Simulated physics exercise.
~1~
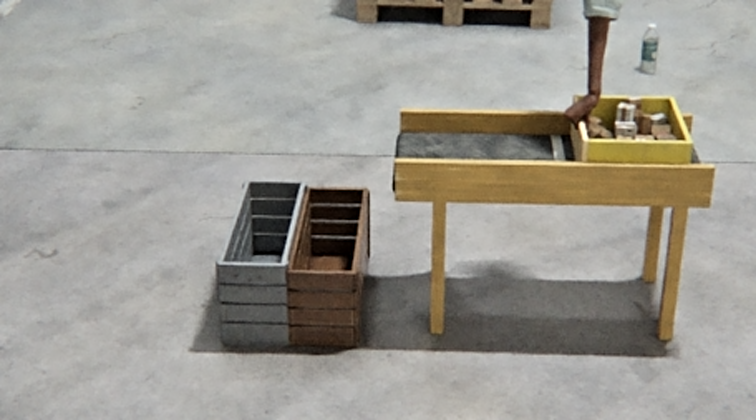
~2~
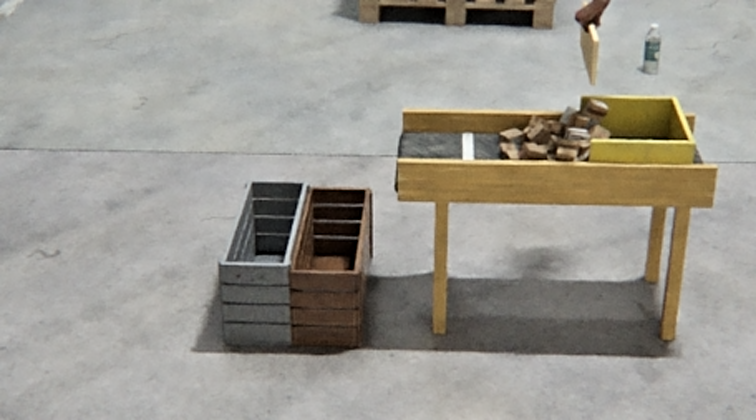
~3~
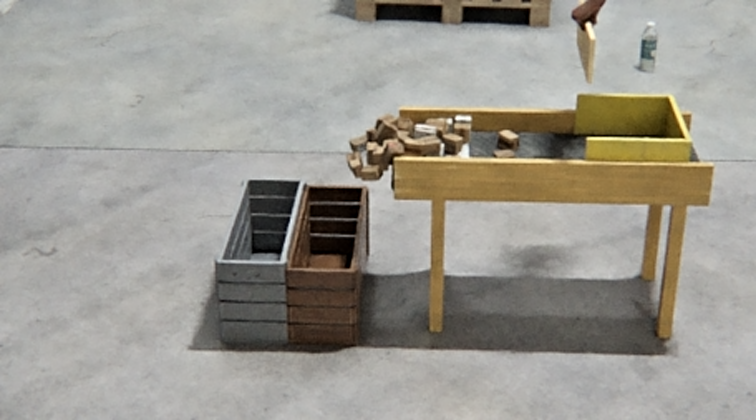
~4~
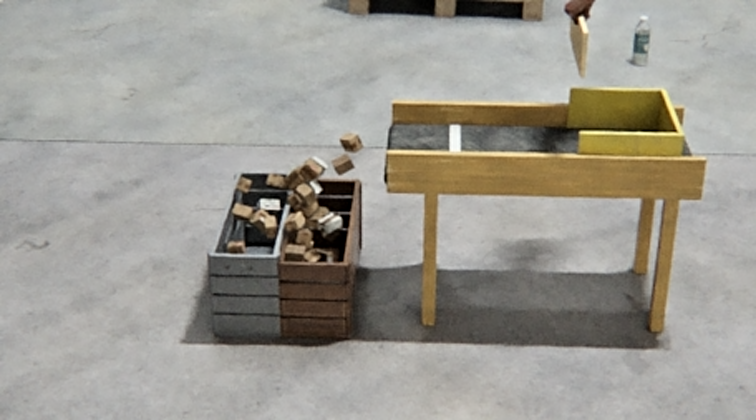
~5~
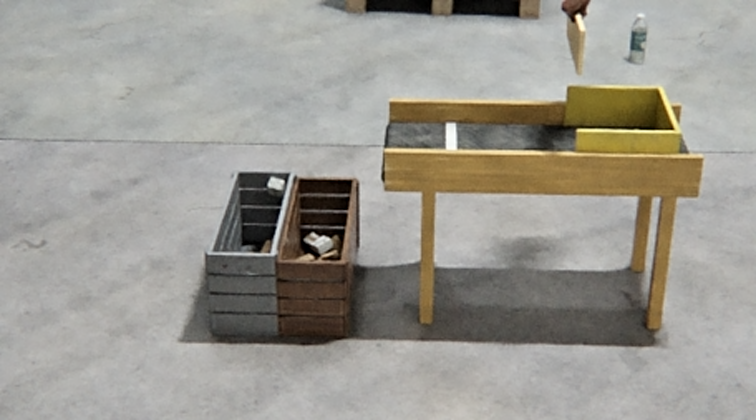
At the start, small brown and pale blocks sit in a yellow pen at the right end of a wooden-framed belt table, while an arm reaches down to the board closing its left side. The hand lifts the board clear and holds it above the table as the blocks ride left in a loose heap. They reach the belt's left end and spill over the edge in a tumbling cluster. The blocks drop into two slatted crates, the nearer brown and the farther grey. Finally, the belt is empty and blocks rest in both crates, most in the brown one.
